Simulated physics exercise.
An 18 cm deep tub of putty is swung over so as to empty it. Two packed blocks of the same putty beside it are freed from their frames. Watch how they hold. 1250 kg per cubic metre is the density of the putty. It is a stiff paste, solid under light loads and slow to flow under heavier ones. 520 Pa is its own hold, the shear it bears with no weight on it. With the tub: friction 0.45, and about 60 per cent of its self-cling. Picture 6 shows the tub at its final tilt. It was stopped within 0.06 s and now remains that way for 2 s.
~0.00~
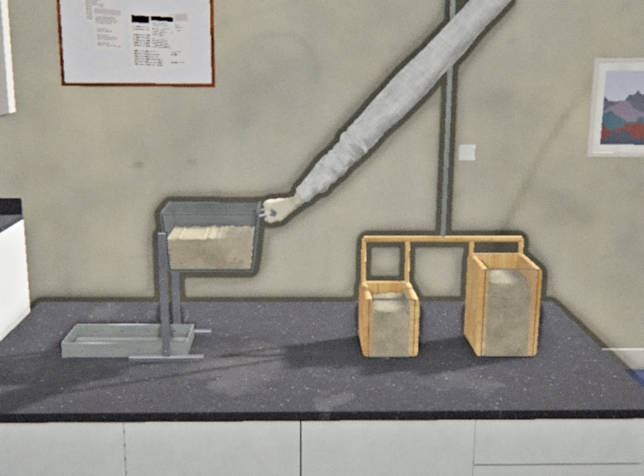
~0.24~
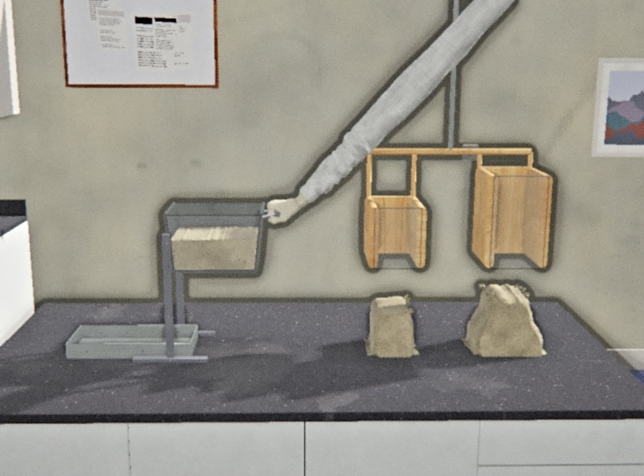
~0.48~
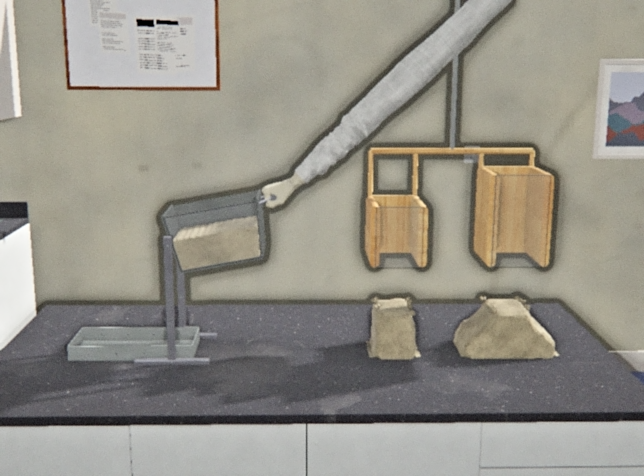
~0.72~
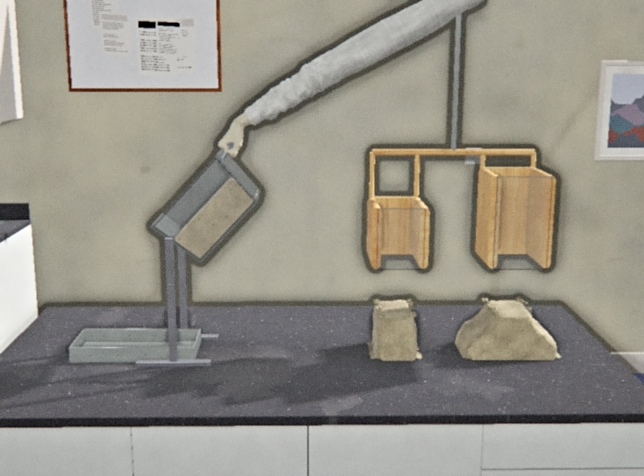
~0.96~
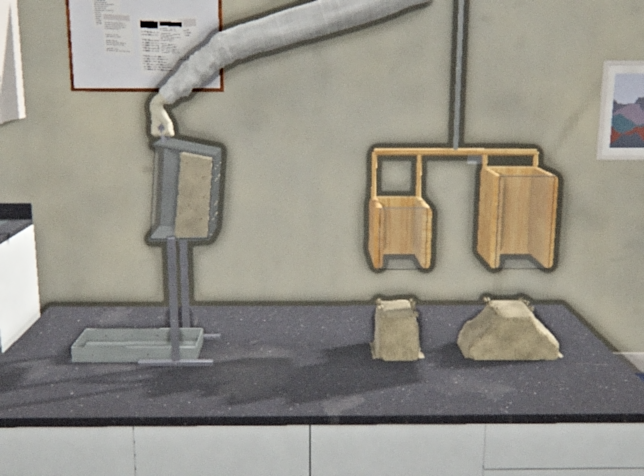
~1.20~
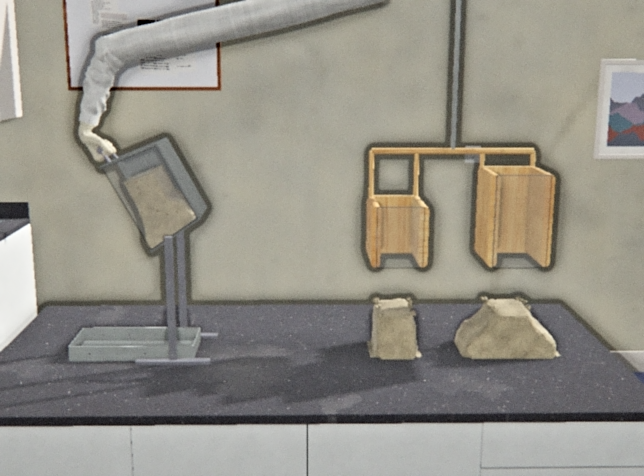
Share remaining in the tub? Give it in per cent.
Close to 0 %.
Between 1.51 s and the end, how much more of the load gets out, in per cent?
Around 0 % of the whole load.
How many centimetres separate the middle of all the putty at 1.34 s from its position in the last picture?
15 cm.
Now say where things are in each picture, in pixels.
In the first picture, handle-side rim at (256, 213), tilt 0 degrees; crest of the putty at (212, 238); block heights 16 cm, 25 cm (left to right).
In the second picture, handle-side rim at (260, 214), tilt 0 degrees; crest of the putty at (215, 239); block heights 16 cm, 20 cm (left to right).
In the third picture, handle-side rim at (255, 201), tilt 10 degrees; crest of the putty at (253, 227); block heights 15 cm, 16 cm (left to right).
In the fourth picture, handle-side rim at (215, 158), tilt 47 degrees; crest of the putty at (234, 181); block heights 15 cm, 16 cm (left to right).
In the fifth picture, handle-side rim at (154, 146), tilt 85 degrees; crest of the putty at (184, 155); block heights 15 cm, 16 cm (left to right).
In the sixth picture, handle-side rim at (102, 169), tilt 118 degrees; crest of the putty at (153, 173); block heights 15 cm, 16 cm (left to right).
After 1.34 s, the tub is at 118 degrees and holds 27 %.
After 1.51 s, the tub is at 118 degrees and holds 0 %.
After 1.68 s, the tub is at 118 degrees and holds 0 %.
After 1.85 s, the tub is at 118 degrees and holds 0 %.
After 3.20 s, the tub is at 118 degrees and holds 0 %.
